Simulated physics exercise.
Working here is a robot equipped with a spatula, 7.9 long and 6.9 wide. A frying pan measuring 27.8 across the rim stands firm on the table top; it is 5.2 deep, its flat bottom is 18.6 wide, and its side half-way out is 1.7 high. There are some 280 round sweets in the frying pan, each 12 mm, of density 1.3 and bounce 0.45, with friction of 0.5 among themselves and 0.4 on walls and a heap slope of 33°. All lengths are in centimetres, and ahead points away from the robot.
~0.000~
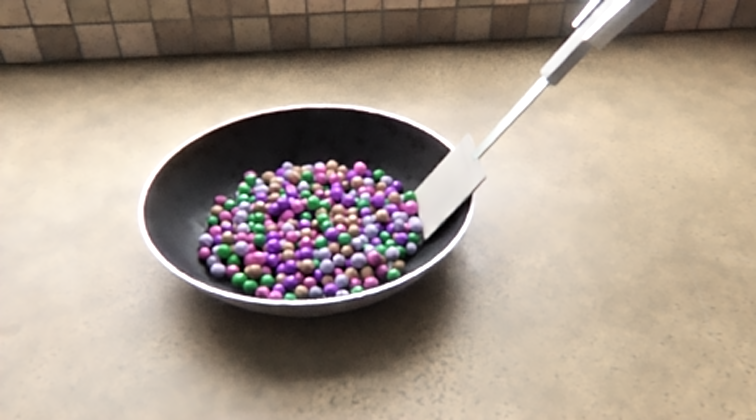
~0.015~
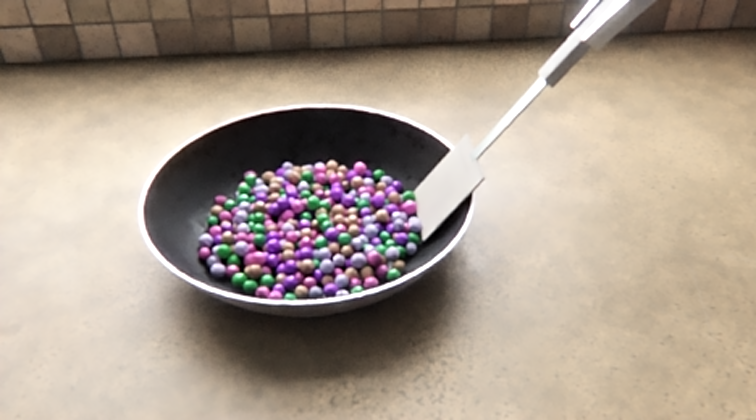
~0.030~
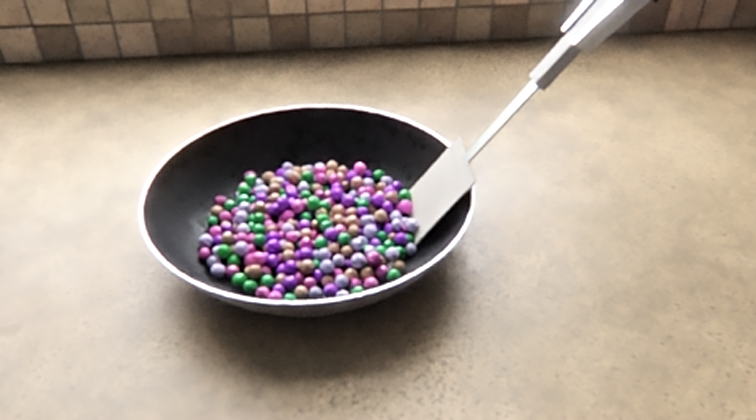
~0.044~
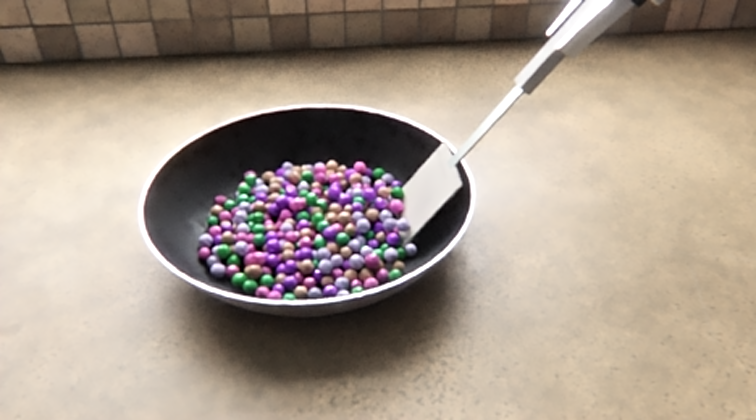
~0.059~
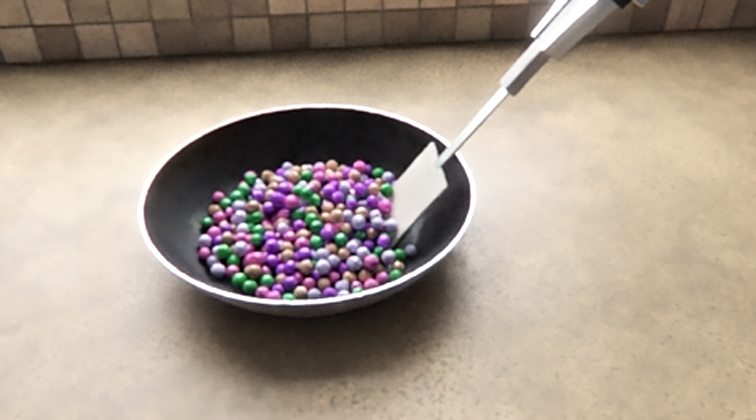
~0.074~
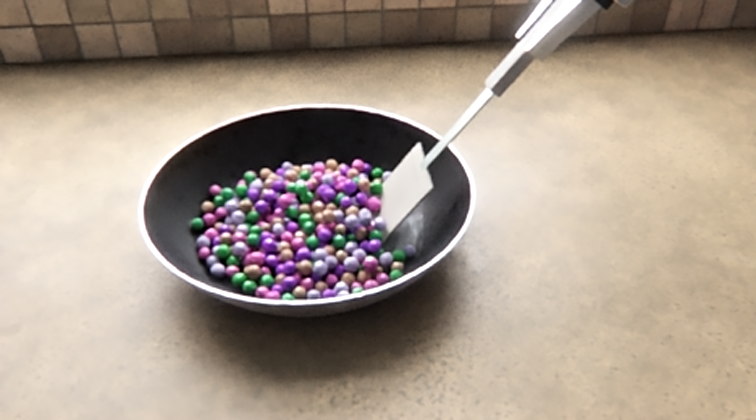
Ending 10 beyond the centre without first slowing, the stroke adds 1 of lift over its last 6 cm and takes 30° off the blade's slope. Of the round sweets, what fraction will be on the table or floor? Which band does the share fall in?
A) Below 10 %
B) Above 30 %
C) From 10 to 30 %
(A) Below 10 %.
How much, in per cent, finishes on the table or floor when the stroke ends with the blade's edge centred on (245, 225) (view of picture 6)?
Close to 0 per cent finishes on the table or floor.
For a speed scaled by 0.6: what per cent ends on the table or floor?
I'd put it at about 0 per cent.
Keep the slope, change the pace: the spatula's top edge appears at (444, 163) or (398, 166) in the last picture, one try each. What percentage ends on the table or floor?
I'd estimate some 0 and 20 in a hundred.
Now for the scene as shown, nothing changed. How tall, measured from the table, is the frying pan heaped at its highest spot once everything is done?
Height at the end: Around 6.0 cm.
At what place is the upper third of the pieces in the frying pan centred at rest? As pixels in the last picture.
Roughly (195, 214).
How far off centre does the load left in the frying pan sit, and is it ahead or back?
Ahead of centre, near 4.5 centimetres.
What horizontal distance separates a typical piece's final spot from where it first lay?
It works out to roughly 4 cm.
By 0.14 s, sloping 53°, highest piece 5 above the table; 282 in the frying pan.
By 0.21 s, sloping 45°, highest piece 5 above the table; 282 in the frying pan.
By 0.44 s, sloping 23°, highest piece 6 above the table; 275 in the frying pan, 7 on the table or floor.
By 1.49 s, sloping 23°, highest piece 6 above the table; 275 in the frying pan, 7 on the table or floor.
Final count, 275 in the frying pan, 7 on the table or floor. That is 2 % on the table or floor.
